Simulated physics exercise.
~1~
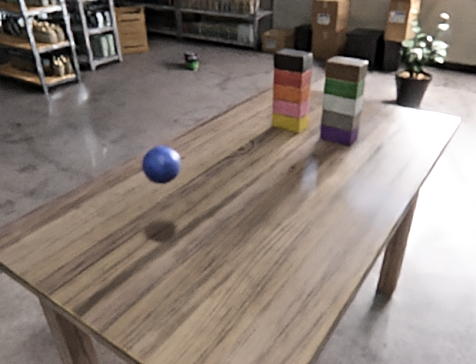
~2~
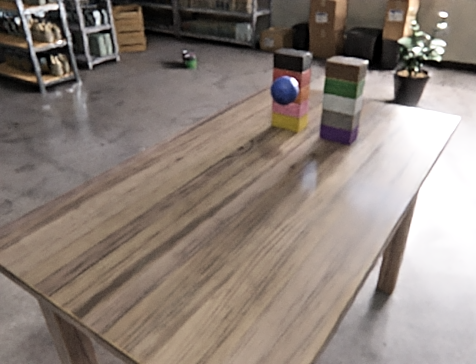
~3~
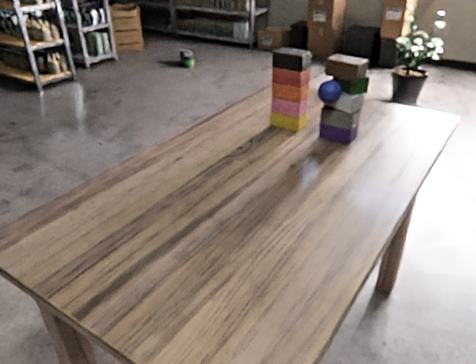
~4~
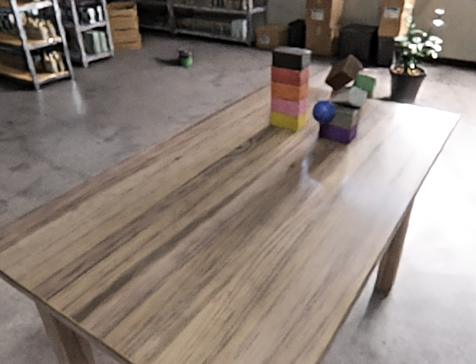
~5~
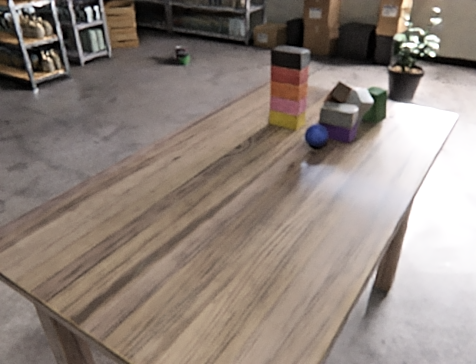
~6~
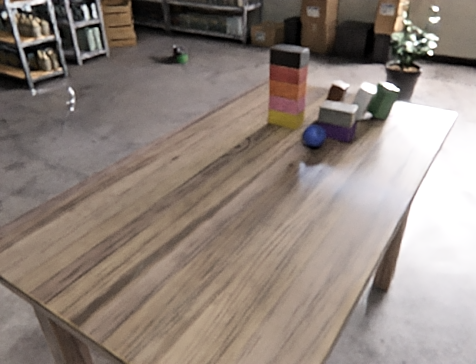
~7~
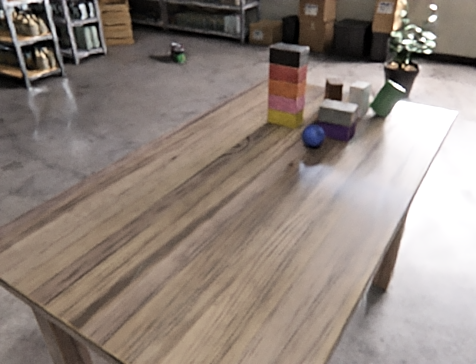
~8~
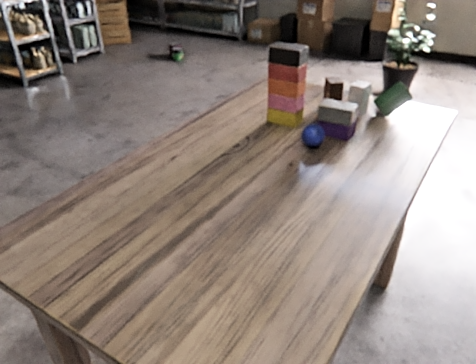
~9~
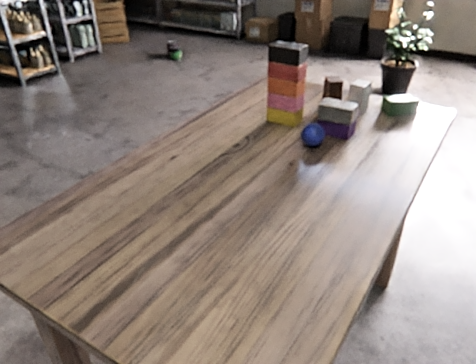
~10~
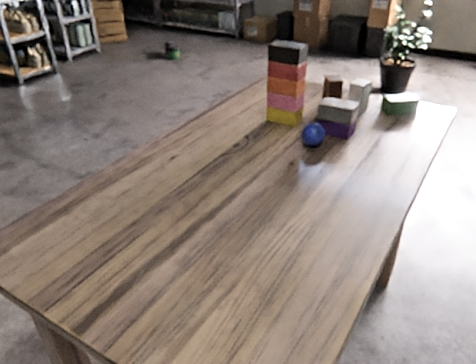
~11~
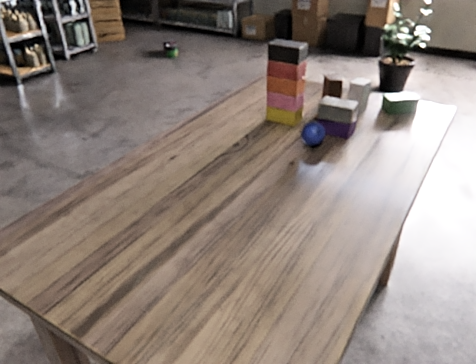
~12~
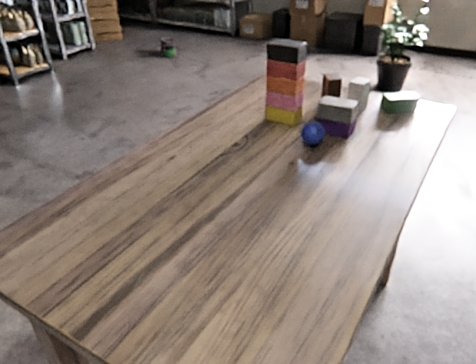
Wooden table with two stacks of coloured blocks, a blue ball flying into the right stack and toppling its upper three blocks.
